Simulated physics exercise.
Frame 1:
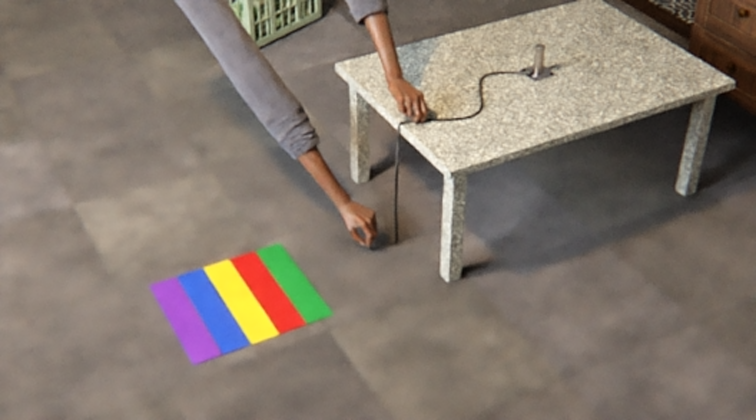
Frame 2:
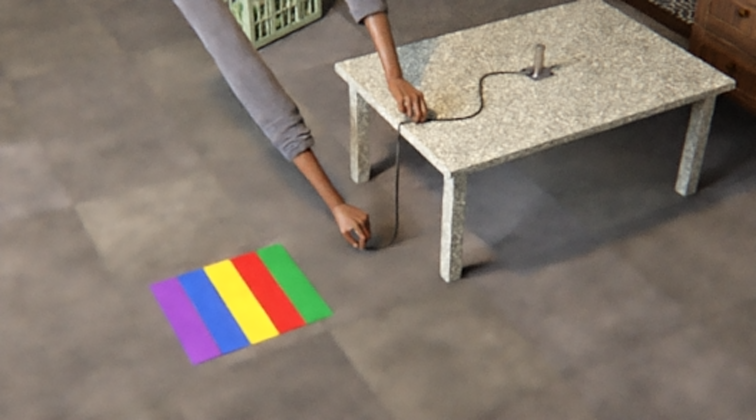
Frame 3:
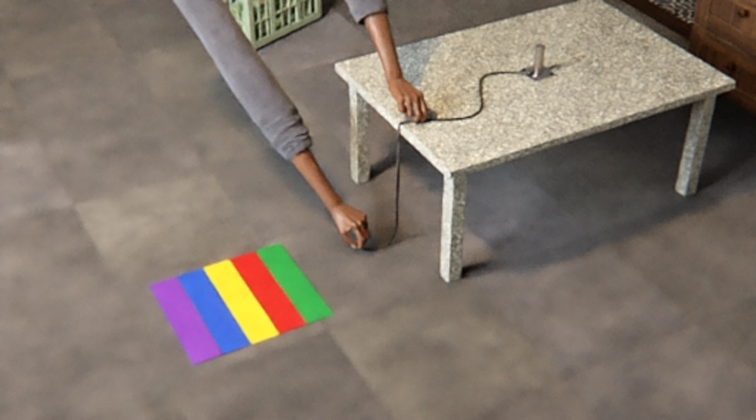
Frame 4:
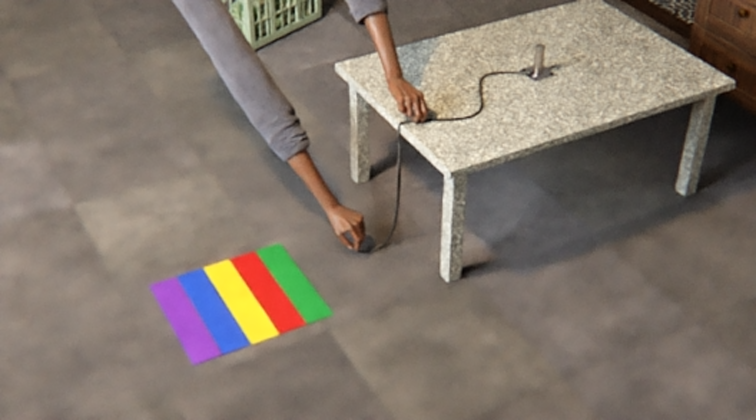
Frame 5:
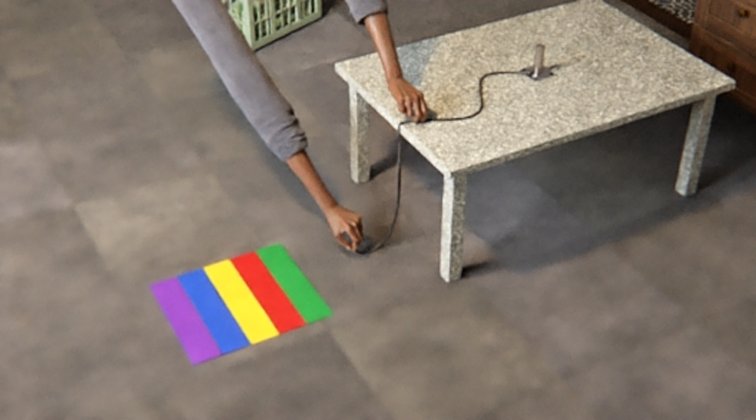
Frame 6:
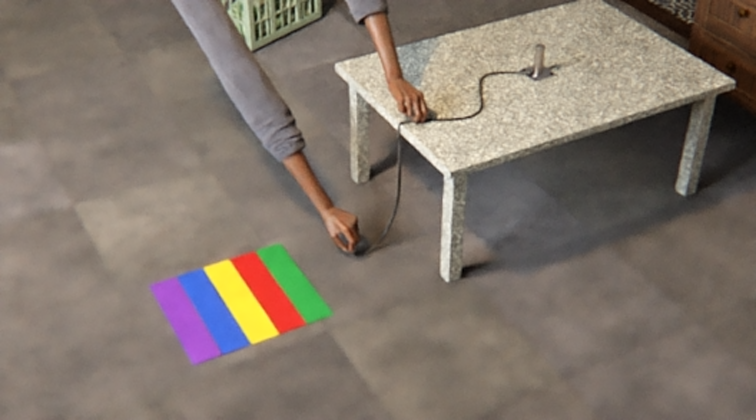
The video shows one hand holding a dark cord at the edge of a speckled table while the other, near the floor, draws the cord's end slightly left, toward a mat of green, red, yellow, blue and purple strips.
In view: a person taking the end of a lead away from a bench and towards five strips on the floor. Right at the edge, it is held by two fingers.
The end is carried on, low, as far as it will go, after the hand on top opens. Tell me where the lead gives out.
It gives out over the yellow strip.
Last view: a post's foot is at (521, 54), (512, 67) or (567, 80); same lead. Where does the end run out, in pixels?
Around (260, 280), then (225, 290), then (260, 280).
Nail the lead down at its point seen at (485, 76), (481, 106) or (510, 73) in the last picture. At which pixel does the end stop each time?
Near (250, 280), then (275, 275), then (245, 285).
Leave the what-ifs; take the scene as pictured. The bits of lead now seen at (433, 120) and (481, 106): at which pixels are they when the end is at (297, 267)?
Taking them in turn, (400, 130) and then (444, 104).
Early on, end near (297, 267); over green.
Midway, end near (261, 279); over red.
At the end of the slack, end near (239, 286); over yellow. It gets as far as the yellow strip.
